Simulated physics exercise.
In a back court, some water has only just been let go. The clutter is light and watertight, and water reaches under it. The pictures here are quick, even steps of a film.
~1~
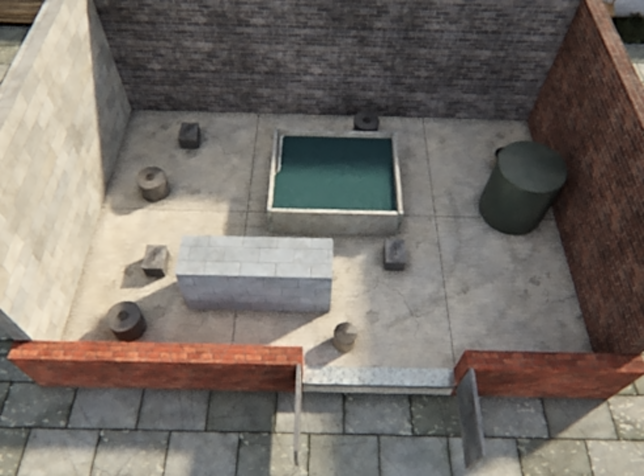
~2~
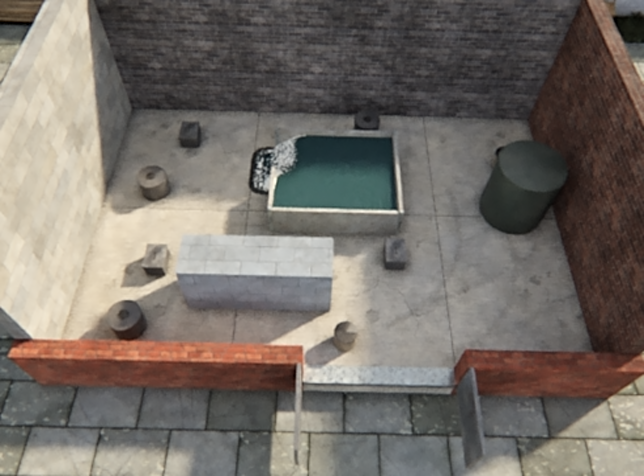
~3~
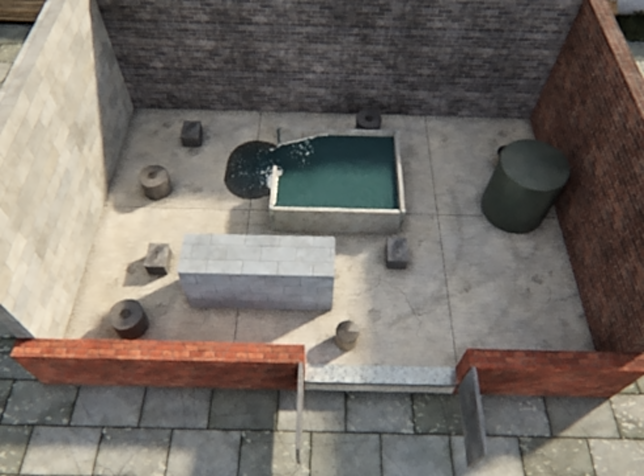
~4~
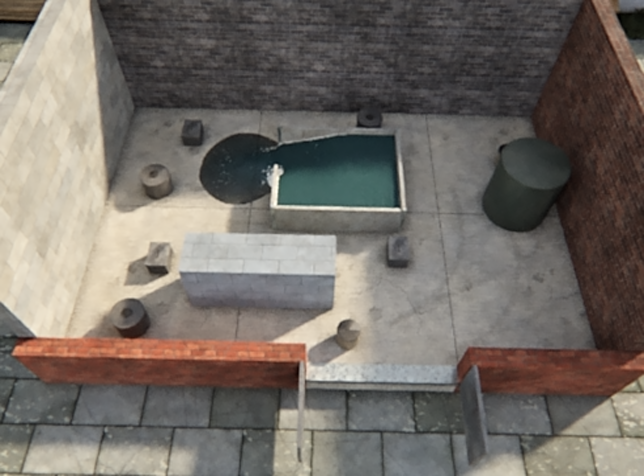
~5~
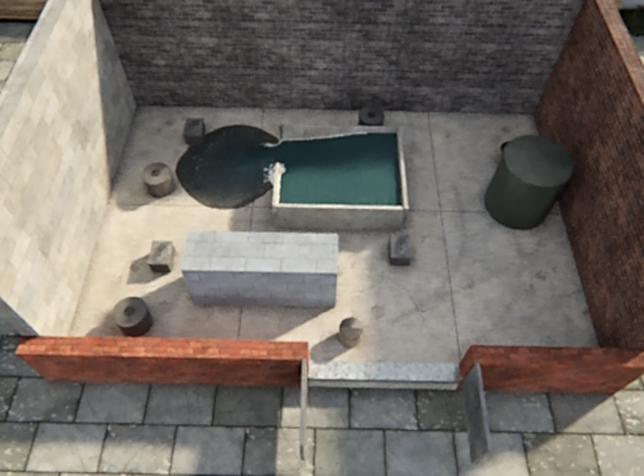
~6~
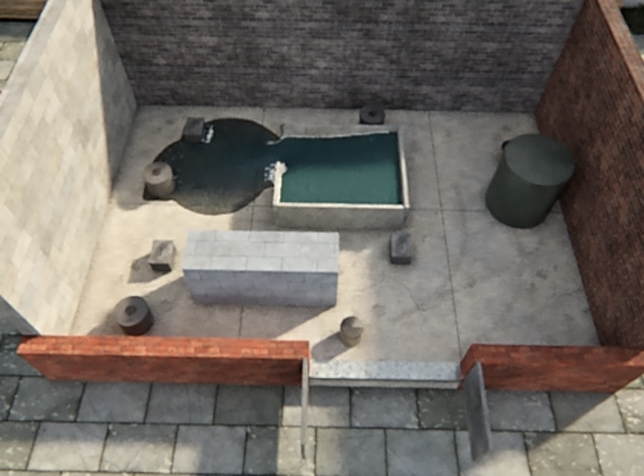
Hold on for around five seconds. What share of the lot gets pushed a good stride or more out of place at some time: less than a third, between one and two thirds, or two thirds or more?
It sits mid-range.
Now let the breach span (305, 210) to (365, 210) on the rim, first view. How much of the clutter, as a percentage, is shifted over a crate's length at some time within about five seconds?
20 % or thereabouts.
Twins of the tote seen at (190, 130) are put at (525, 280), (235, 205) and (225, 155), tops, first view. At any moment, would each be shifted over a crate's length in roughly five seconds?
Stays put, stays put, shoved clear.
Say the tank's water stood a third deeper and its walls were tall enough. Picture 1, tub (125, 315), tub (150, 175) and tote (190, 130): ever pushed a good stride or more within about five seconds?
Answers, in the order asked: Went past the threshold, went past the threshold, went past the threshold.
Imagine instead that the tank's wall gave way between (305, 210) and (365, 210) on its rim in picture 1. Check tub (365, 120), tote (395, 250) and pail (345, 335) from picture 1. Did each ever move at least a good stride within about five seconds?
First below the mark, then below the mark, then over the mark.
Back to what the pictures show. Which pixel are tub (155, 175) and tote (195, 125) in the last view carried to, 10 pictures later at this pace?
Look for them at about (111, 200) and about (143, 108).
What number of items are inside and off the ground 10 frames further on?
The number is 2.
A moment on, 0 of 8 are well off their spots; 0 afloat.
Next, 2 of 8 are well off their spots; 2 afloat.
Later, 2 of 8 are well off their spots; 2 afloat.
In the end, 3 of 8 are well off their spots, and 3 have been at some point; 2 afloat.
